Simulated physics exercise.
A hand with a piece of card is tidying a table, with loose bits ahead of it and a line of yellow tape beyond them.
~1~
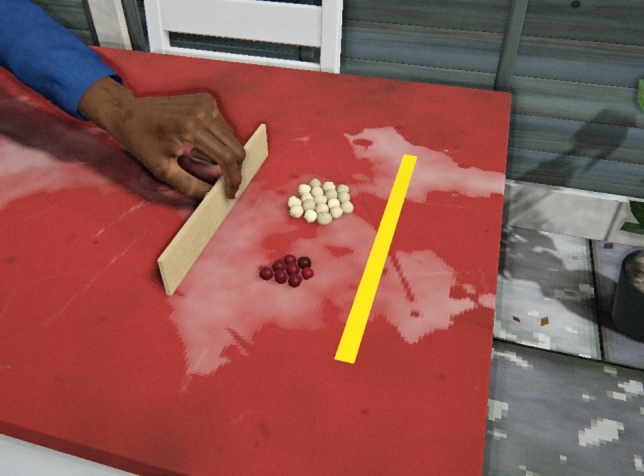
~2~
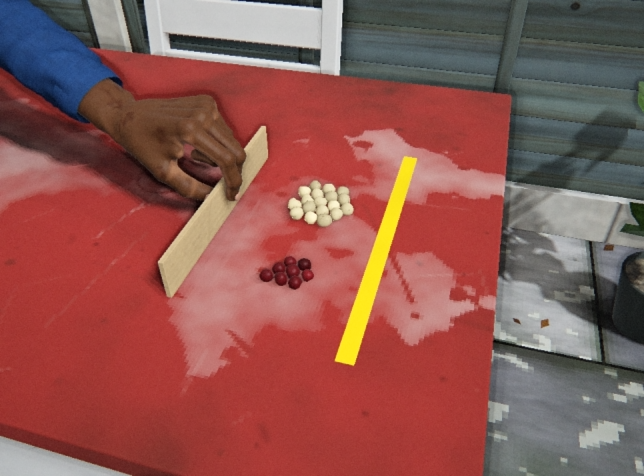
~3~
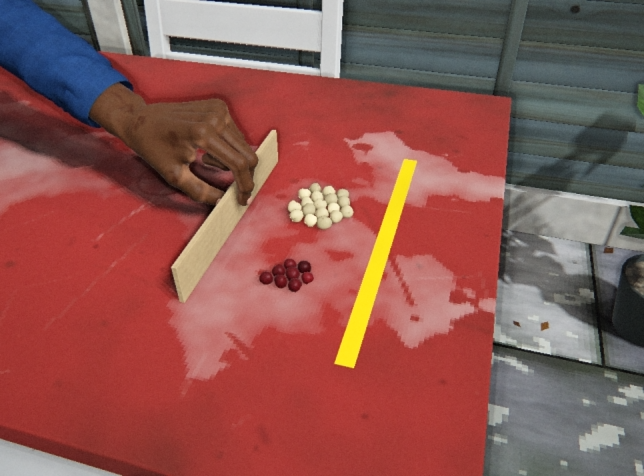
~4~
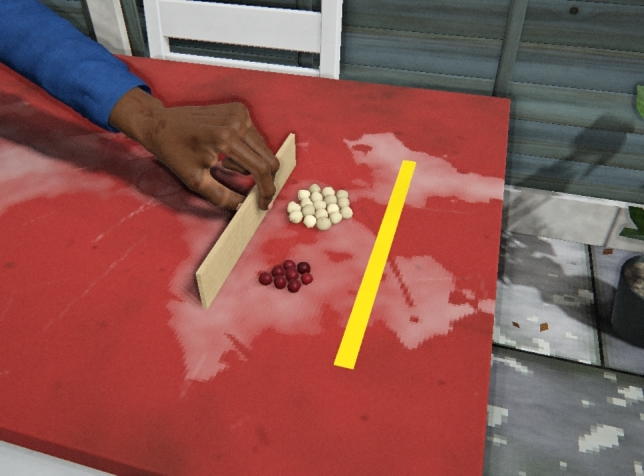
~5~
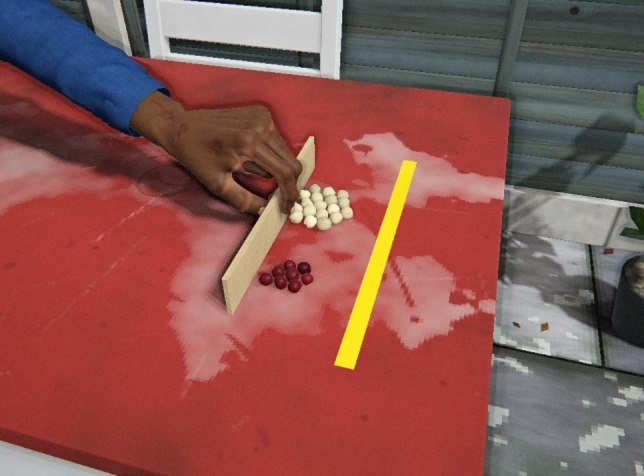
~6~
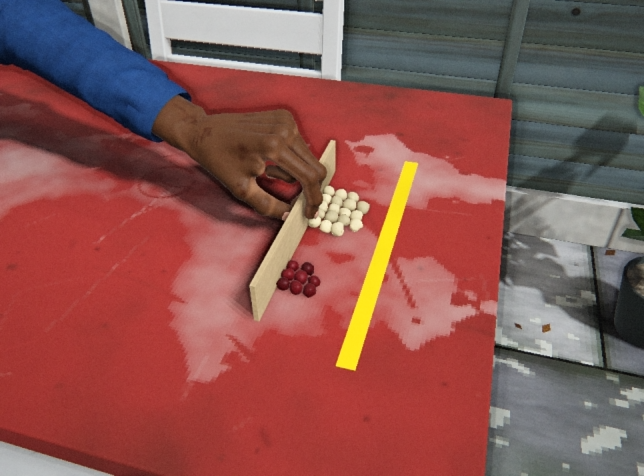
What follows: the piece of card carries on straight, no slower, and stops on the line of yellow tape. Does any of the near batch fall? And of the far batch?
The near batch will all make it and stay up, the far batch will all make it and stay up.
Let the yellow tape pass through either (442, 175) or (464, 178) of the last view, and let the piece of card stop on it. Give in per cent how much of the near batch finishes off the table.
About 0 and 0 per cent.
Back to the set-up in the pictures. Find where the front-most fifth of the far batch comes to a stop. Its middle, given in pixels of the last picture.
About (439, 234) in the last picture.
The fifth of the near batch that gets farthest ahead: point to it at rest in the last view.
The middle of that group lands close to (408, 303).
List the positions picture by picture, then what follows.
The first picture shows piece of card near (174, 264), at rest; yellow tape near (408, 164), well back from the edge; edge at (499, 264); near batch near (293, 270), a few dried cherries; far batch near (320, 201), a few macadamia nuts.
The second picture shows piece of card near (174, 266), at rest; far batch near (320, 203).
The third picture shows piece of card near (187, 271); near batch near (293, 274).
The fourth picture shows piece of card near (210, 277); far batch near (319, 206).
The fifth picture shows piece of card near (235, 282); near batch near (292, 275).
The sixth picture shows piece of card near (262, 288); yellow tape near (409, 170); edge at (500, 270); near batch near (301, 278), near half pushed along; far batch near (333, 210), the whole lot pushed along.
Then, 0.36 s on from there, piece of card still moving, near (350, 209); near batch all on the table, its front near (363, 295); far batch all on the table, its front near (404, 215).
Then, 0.73 s on from there, piece of card stopped at the yellow tape; near batch all on the table, its front near (413, 310); far batch all on the table, its front near (437, 241).
Then, 1.01 s on from there, piece of card stopped at the yellow tape; near batch all on the table, its front near (418, 312); far batch all on the table, its front near (439, 242).
In the end, piece of card stopped at the yellow tape; near batch all on the table, its front near (418, 312); far batch all on the table, its front near (439, 242).
